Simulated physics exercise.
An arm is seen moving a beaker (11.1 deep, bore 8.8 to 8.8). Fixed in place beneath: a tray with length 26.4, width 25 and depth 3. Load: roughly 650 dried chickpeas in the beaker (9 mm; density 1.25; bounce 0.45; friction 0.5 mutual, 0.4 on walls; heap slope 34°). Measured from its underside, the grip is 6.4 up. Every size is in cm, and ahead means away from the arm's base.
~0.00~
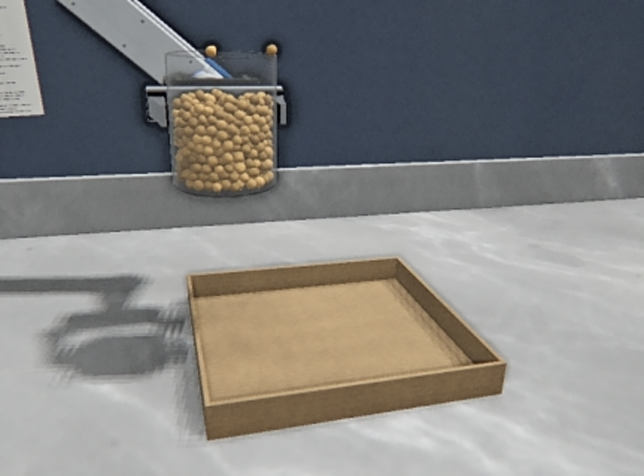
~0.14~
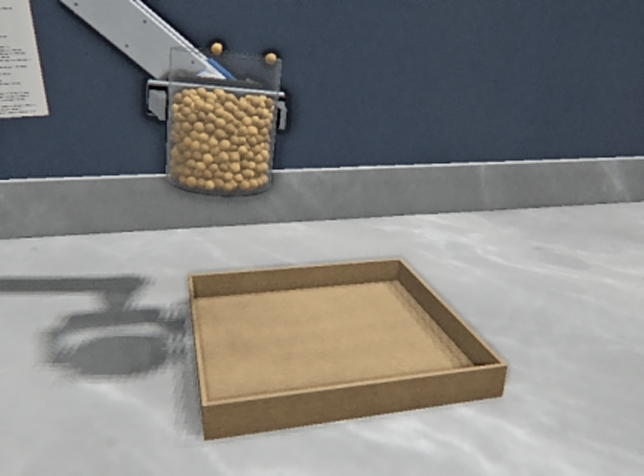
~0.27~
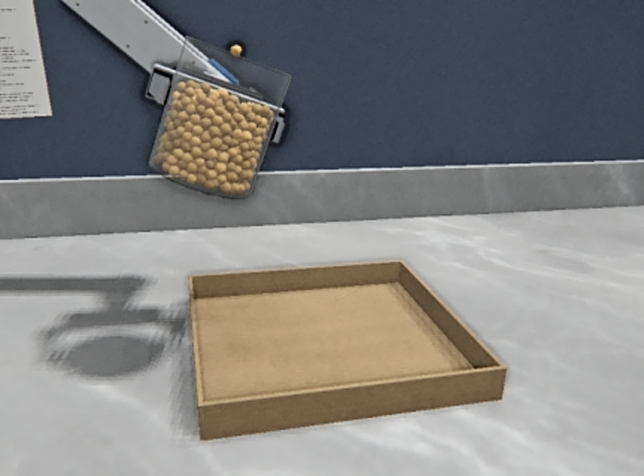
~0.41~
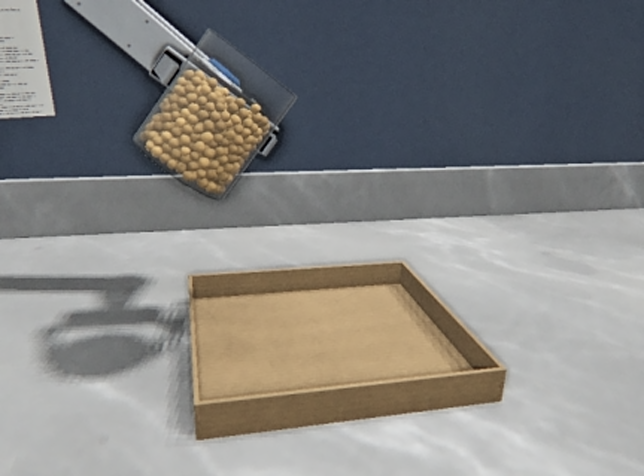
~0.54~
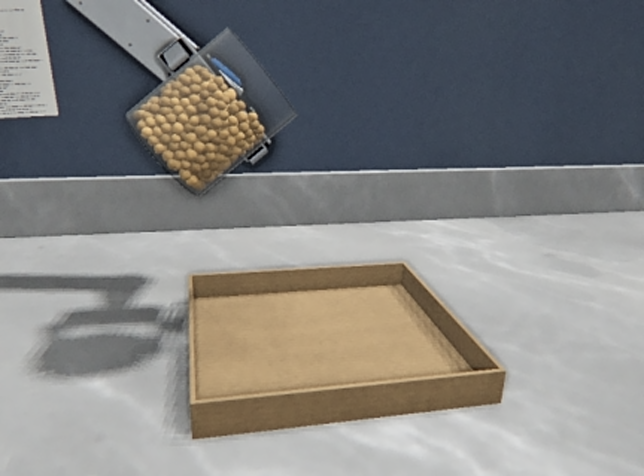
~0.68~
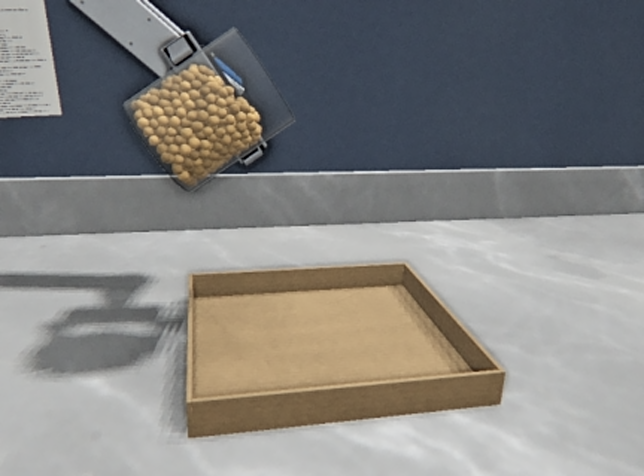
On a pale marbled surface before a dark blue wall, a mechanical arm holds a clear beaker of dried chickpeas above and behind a shallow, empty brown tray, steadily tilting it well over while the chickpeas shift inside.
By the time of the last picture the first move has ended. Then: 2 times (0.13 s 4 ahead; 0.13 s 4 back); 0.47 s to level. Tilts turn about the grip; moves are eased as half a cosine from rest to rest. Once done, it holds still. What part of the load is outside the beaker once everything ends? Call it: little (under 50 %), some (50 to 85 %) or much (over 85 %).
Little - under 50 %.
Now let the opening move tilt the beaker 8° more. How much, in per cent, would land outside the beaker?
Roughly 15 percent then.
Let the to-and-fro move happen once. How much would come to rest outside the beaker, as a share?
It would come to around 5 %.
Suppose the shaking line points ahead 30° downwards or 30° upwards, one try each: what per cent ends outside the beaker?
First try about 0 %, second try about 15 %.
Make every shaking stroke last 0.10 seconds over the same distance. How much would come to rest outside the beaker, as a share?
It would come to roughly 15 %.
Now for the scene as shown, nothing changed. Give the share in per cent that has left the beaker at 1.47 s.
Roughly 5 per cent by then.
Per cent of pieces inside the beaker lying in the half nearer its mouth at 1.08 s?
Close to 35 in a hundred.
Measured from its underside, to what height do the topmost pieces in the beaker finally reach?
About 10.0 cm.
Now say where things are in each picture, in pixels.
In the first frame, the beaker middle at (224, 123), level; upper third of the load around (224, 113), from x 175 to 270, top at y 50; 654 in the beaker.
In the second frame, the beaker middle at (223, 122), tilted 5° forward; upper third of the load around (220, 113), from x 175 to 270, top at y 50.
In the third frame, the beaker middle at (219, 121), tilted 19° forward; upper third of the load around (214, 111), from x 160 to 270, top at y 50.
In the fourth frame, the beaker middle at (215, 119), tilted 37° forward; upper third of the load around (203, 108), from x 145 to 265, top at y 75.
In the fifth frame, the beaker middle at (212, 116), tilted 51° forward; upper third of the load around (198, 102), from x 140 to 260, top at y 70.
In the sixth frame, the beaker middle at (210, 113), tilted 56° forward; upper third of the load around (194, 100), from x 135 to 255, top at y 70; 654 in the beaker.
After 1.08 s, tilted 56° forward, highest piece 26 above the table; 628 in the beaker, 20 in the tray, 6 in flight or on a rim.
After 1.47 s, tilted 21° forward, highest piece 28 above the table; 608 in the beaker, 44 in the tray, 1 on the table or floor, 1 in flight or on a rim.
After 1.87 s, level, highest piece 28 above the table; 608 in the beaker, 45 in the tray, 1 on the table or floor.
After 2.92 s, level, highest piece 28 above the table; 608 in the beaker, 45 in the tray, 1 on the table or floor.
In the end, 608 in the beaker, 45 in the tray, 1 on the table or floor. That is 7 % outside the beaker.
